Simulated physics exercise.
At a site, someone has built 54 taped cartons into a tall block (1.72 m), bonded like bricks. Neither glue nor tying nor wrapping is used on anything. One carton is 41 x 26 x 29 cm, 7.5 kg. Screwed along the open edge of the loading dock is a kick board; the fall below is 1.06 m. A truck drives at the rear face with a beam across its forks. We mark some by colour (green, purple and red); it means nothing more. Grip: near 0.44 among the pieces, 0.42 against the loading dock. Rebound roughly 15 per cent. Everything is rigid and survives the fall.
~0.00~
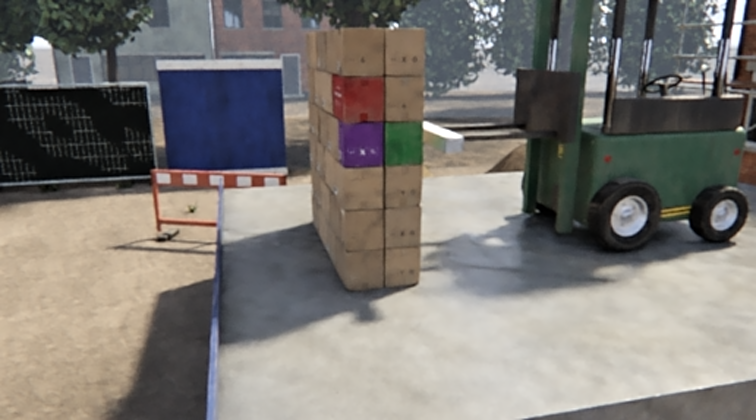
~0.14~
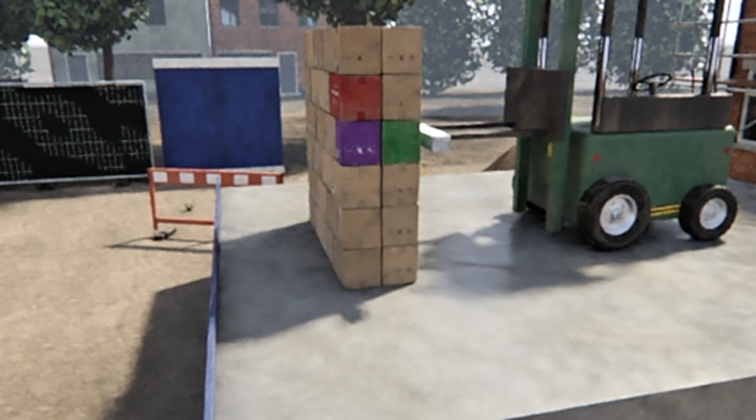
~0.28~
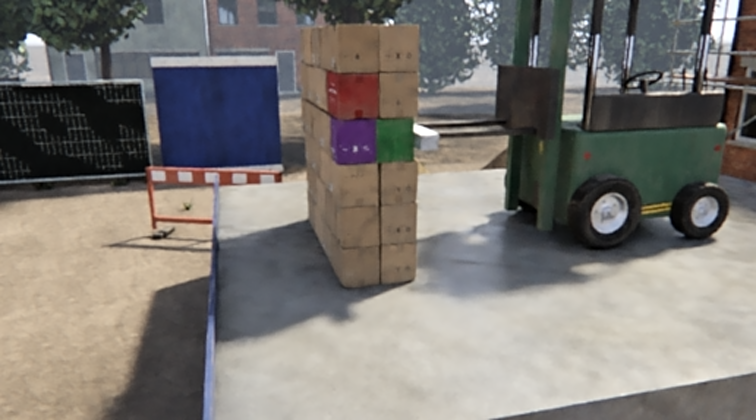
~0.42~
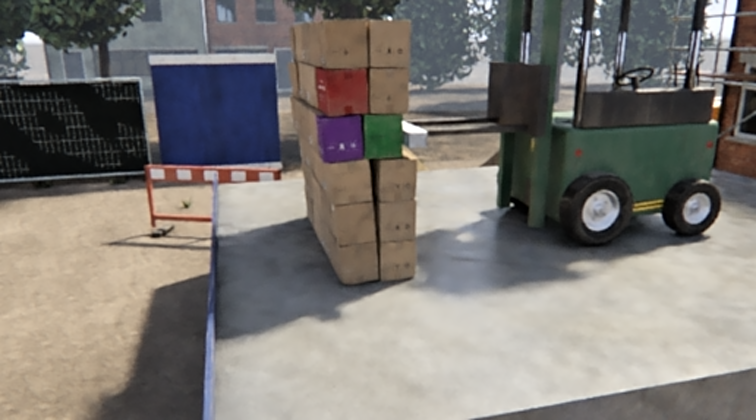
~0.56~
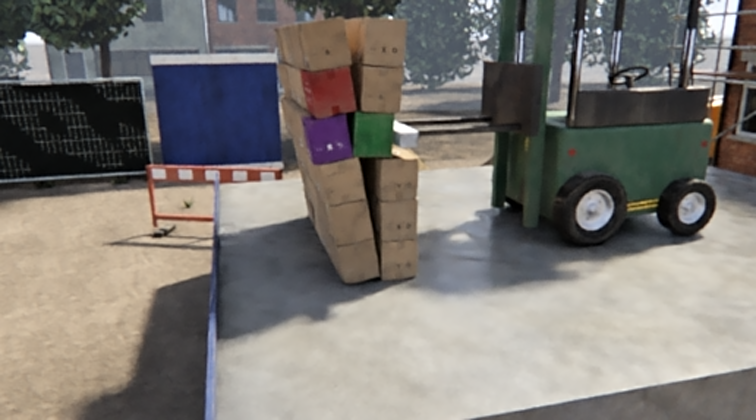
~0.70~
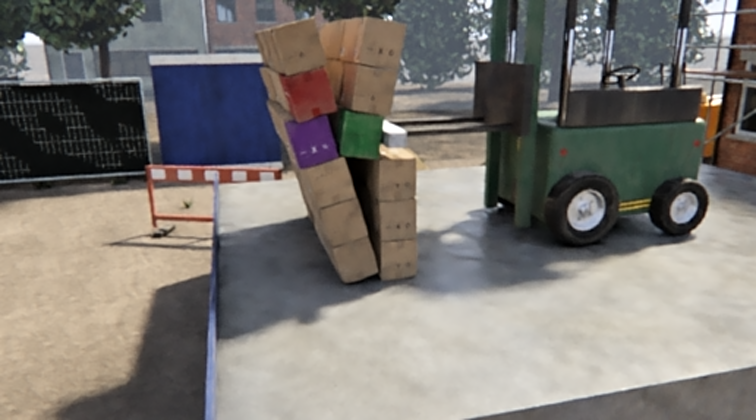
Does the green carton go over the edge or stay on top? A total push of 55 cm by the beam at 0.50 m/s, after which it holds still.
Spared, as I see it.
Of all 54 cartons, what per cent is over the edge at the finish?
Somewhere near 30 in a hundred.
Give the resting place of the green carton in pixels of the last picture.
Near (280, 233).
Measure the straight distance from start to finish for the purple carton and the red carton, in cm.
Estimate: Purple near 260 cm, red near 320 cm.
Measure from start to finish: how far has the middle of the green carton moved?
I'd estimate near 100 cm.
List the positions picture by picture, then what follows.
In the first frame (places mark the middle of the side facing us), beam (453, 145) 11 cm from the stack; green carton (405, 144); purple carton (364, 146); red carton (364, 100); nothing disturbed.
The second frame shows beam (440, 144) 40 mm from the stack; green carton (402, 142).
The third frame shows beam (428, 142) 30 mm in; green carton (396, 141) shifted 32 mm; 5 disturbed, none over the edge.
The fourth frame shows beam (417, 140) 10 cm in; green carton (384, 137) shifted 10 cm; purple carton (343, 140) leaning 4°; 43 disturbed, none over the edge.
The fifth frame shows beam (408, 140) 17 cm in; green carton (375, 135) leaning 5°; purple carton (330, 140) leaning 9°; steepest lean 9°, the carton at (299, 89); 43 disturbed, none over the edge.
The sixth frame shows beam (396, 140) 24 cm in; green carton (363, 136) leaning 9°; red carton (312, 95) leaning 14°; purple carton (314, 143) leaning 14°; 40 disturbed, none over the edge.
After 0.86 s, none of the 54 cartons over the edge, 41 disturbed; green carton leaning 23°; purple carton leaning 23°.
After 1.12 s, none of the 54 cartons over the edge, 41 disturbed; green carton leaning 68°, 26 cm lower; purple carton leaning 44°, 24 cm lower.
After 1.40 s, none of the 54 cartons over the edge, 41 disturbed; green carton on its side; purple carton leaning 74°, 1.02 m lower.
After 1.96 s, 14 of the 54 cartons over the edge; green carton on its side; red carton upside down.
At rest (6.6 s), 15 of the 54 cartons over the edge; green carton on its side; red carton upside down; purple carton on its side. As the last picture would show them, middles, green carton near (280, 233).
